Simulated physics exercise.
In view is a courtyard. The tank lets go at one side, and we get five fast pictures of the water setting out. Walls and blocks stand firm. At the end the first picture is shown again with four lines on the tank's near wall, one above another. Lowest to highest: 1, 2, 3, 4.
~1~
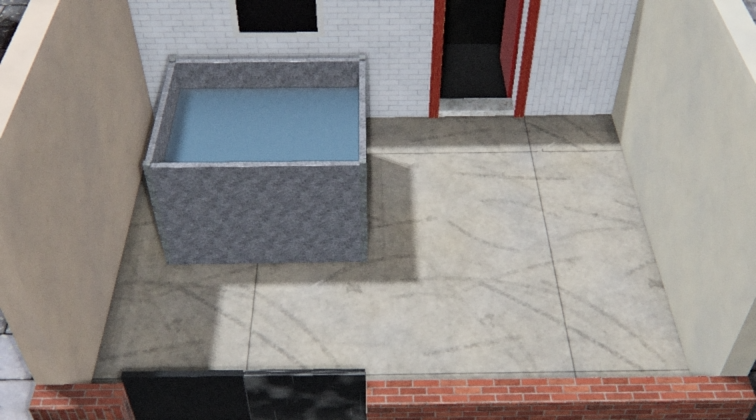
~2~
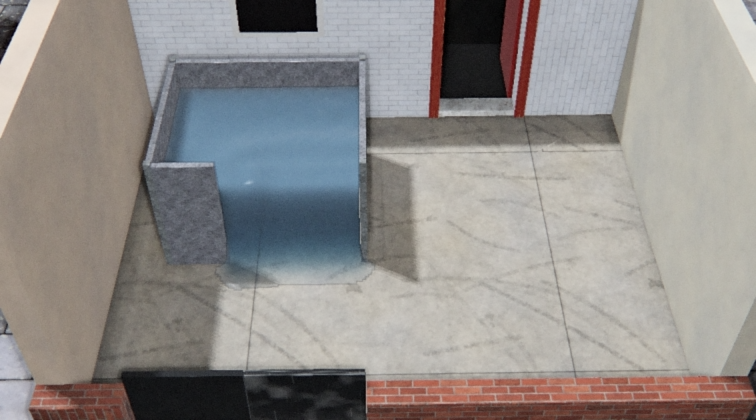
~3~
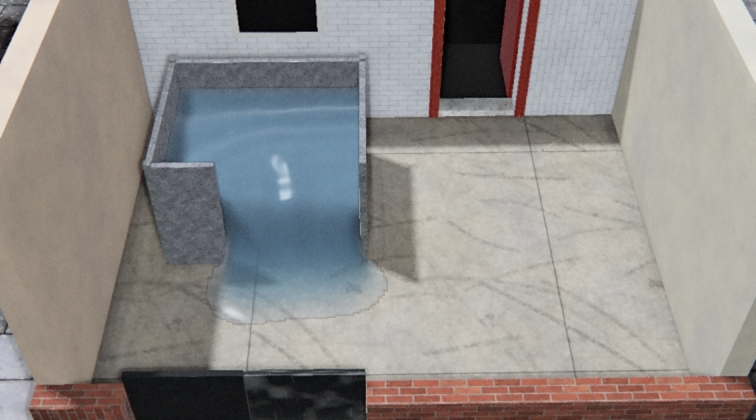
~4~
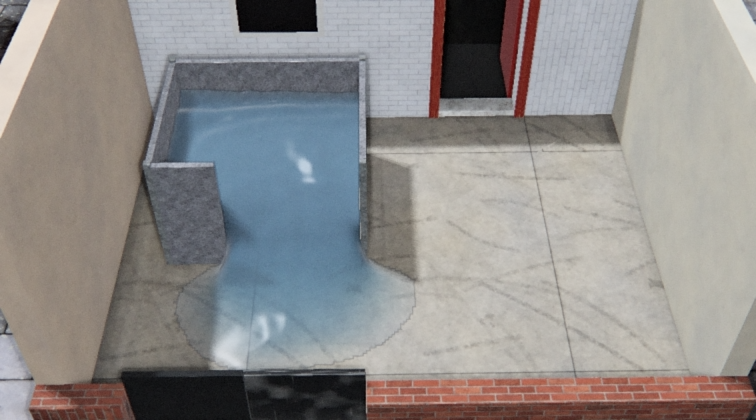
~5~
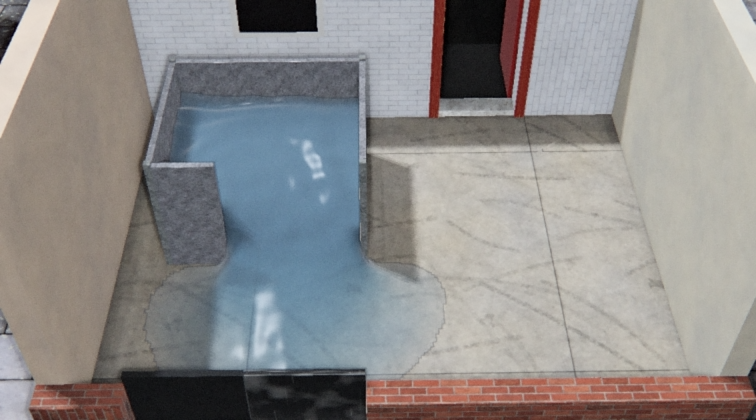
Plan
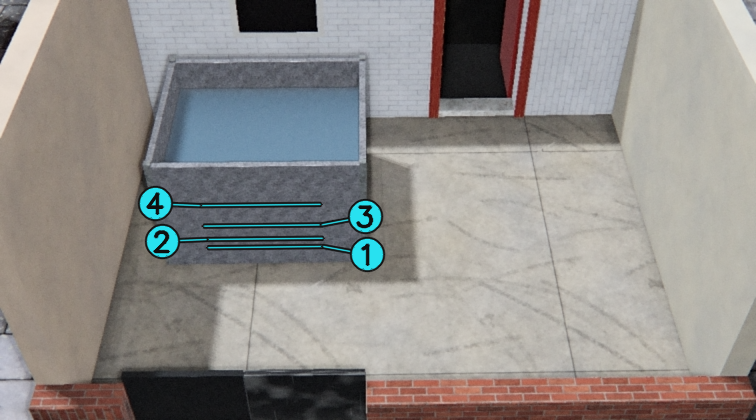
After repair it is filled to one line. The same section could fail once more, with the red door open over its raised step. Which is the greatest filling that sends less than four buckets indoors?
Use line 3.
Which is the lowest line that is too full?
4.
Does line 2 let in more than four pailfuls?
No.
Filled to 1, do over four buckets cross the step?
No.
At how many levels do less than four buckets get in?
Three of the four.
On the marked copy, 1 at (265, 247); 2 at (264, 238); 3 at (262, 225); 4 at (260, 205); from the bottom up 1, 2, 3, 4.
With 1, nothing gets over.
With 2, nothing gets over.
With 3, a splash gets over, under a bucket.
With 4, about 8 bucketfuls get in.
